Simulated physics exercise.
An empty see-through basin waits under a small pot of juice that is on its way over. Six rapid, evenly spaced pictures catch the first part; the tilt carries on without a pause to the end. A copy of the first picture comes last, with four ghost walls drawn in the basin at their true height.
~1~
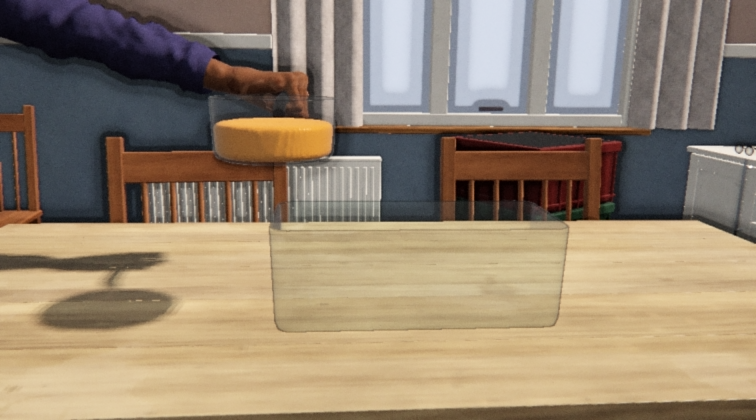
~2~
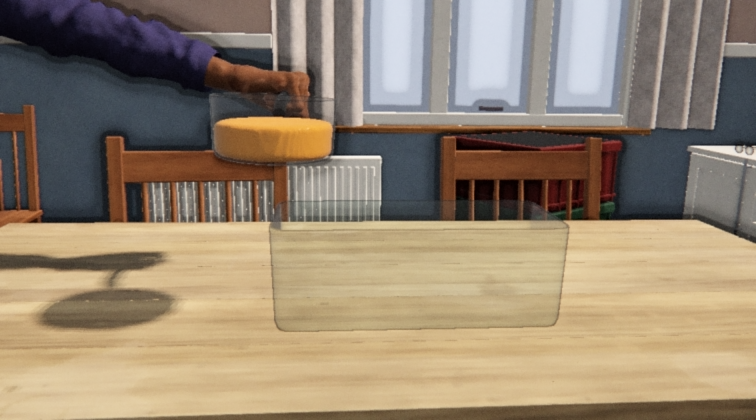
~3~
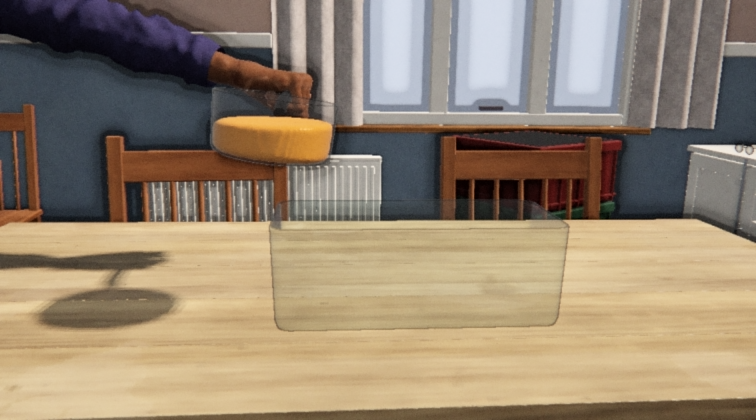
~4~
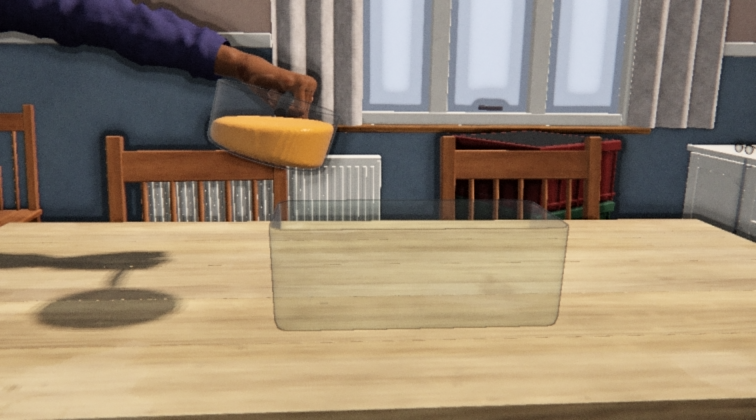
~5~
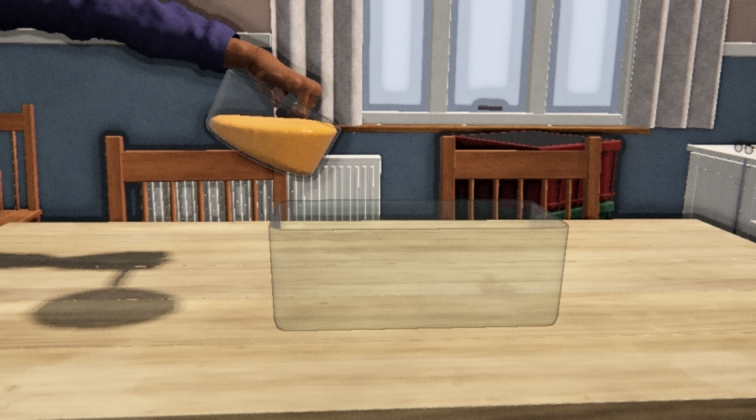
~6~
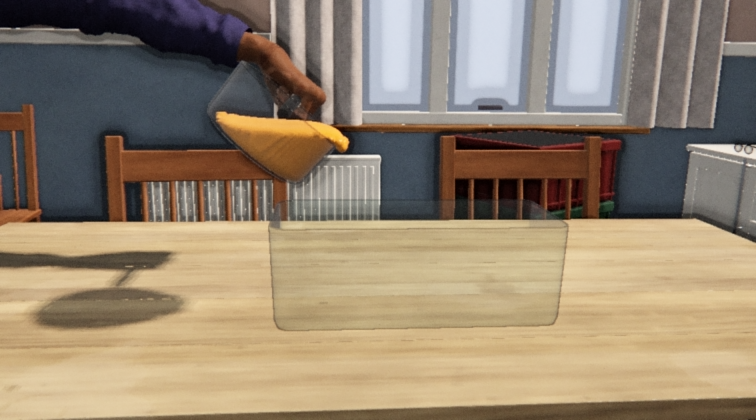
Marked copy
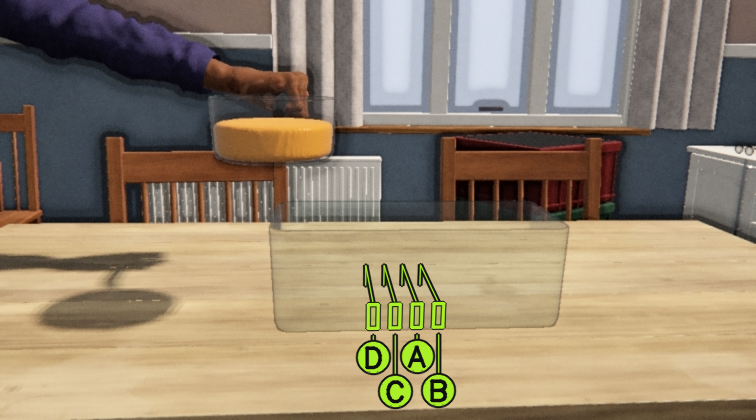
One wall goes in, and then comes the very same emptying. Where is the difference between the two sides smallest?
Use slot D.
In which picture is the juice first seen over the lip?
In picture 6.
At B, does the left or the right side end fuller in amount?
More ends on the left.
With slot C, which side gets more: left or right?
More ends on the left.
On the marked copy, A at (417, 334); B at (438, 334); C at (395, 335); D at (373, 335).
With A, about 88 % ends left of the wall and 12 % right of it.
With B, about 86 % ends left of the wall and 14 % right of it.
With C, about 76 % ends left of the wall and 23 % right of it.
With D, about 51 % ends left of the wall and 49 % right of it.
